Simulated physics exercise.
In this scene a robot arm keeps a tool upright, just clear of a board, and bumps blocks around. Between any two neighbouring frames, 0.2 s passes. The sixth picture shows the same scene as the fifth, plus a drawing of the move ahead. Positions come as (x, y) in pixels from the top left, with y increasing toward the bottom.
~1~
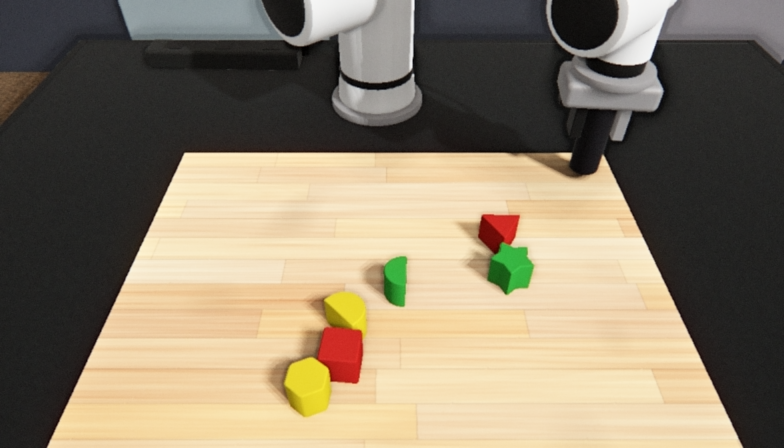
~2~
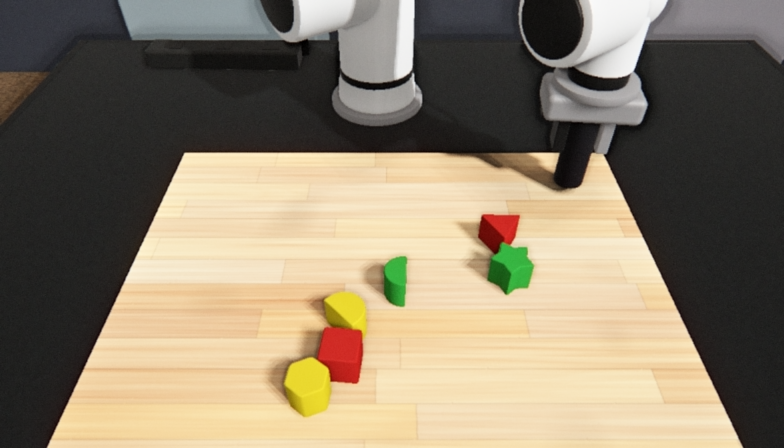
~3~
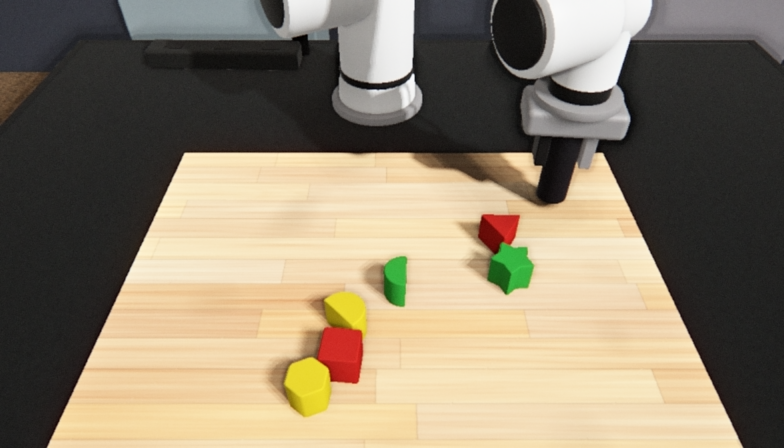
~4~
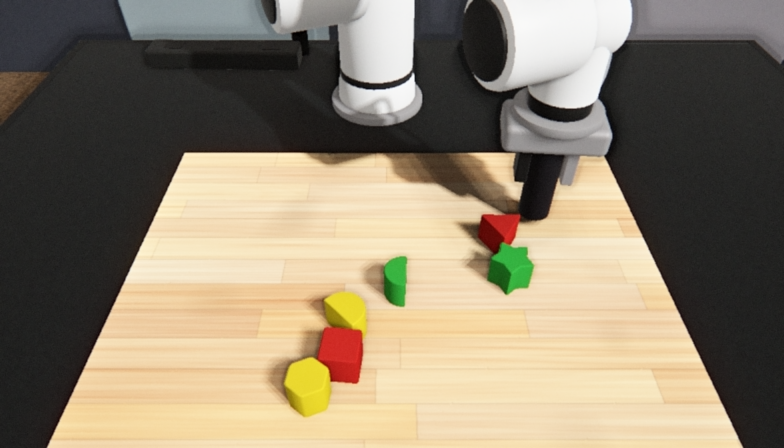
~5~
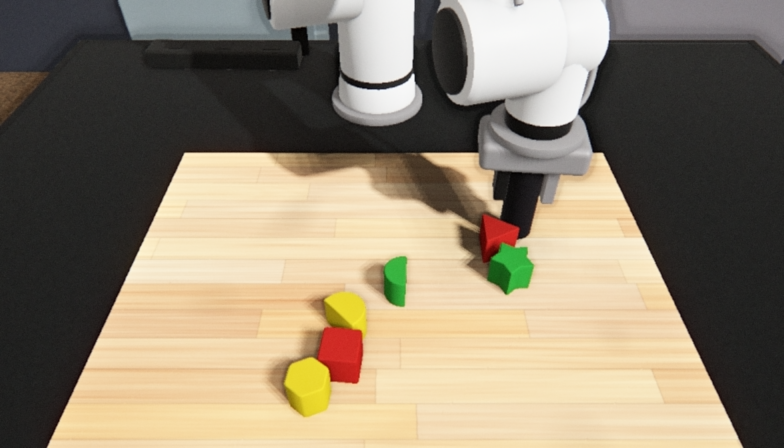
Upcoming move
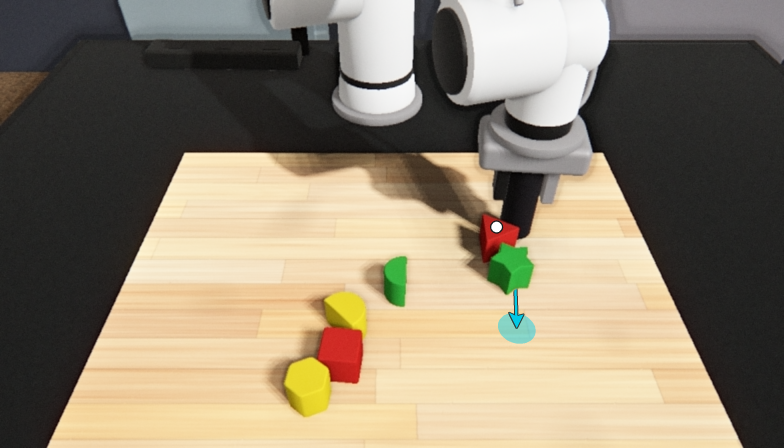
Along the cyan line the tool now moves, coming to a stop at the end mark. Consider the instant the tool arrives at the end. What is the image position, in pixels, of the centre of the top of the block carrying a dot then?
I'd guess (487, 237).
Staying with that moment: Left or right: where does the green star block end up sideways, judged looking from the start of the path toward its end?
It goes toward the right-hand side.
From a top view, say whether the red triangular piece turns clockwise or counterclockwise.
Clockwise, looking down.
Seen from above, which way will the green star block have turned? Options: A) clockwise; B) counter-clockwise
The correct letter is A.
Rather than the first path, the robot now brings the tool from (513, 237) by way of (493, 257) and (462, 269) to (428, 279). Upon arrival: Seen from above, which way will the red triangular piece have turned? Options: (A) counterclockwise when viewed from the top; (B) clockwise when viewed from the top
The answer is B.
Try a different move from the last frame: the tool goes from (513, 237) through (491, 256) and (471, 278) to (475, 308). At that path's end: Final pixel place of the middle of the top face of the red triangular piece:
At (441, 264).
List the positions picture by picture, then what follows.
The first frame shows lower end of the tool (583, 167), tops of blocks, red triangular piece (502, 222), green star block (513, 256).
The second frame shows tool (568, 180), blocks as before.
The third frame shows tool (551, 195), blocks as before.
The fourth frame shows tool (533, 211), blocks as before.
The fifth frame shows tool (514, 229), red triangular piece (497, 227), green star block (513, 256).
The drawn path runs in a line from (513, 237) to (517, 328); the dot is on the red triangular piece.
On the path given first. One third of the way, tool (516, 256); red triangular piece (488, 236), turned 50° clockwise; green star block (512, 265).
Two thirds of the way, tool (518, 287); red triangular piece (487, 237), turned 55° clockwise; green star block (506, 294), turned 20° clockwise.
At the end, tool (519, 320); red triangular piece (487, 237), turned 55° clockwise; green star block (493, 319), turned 50° clockwise.
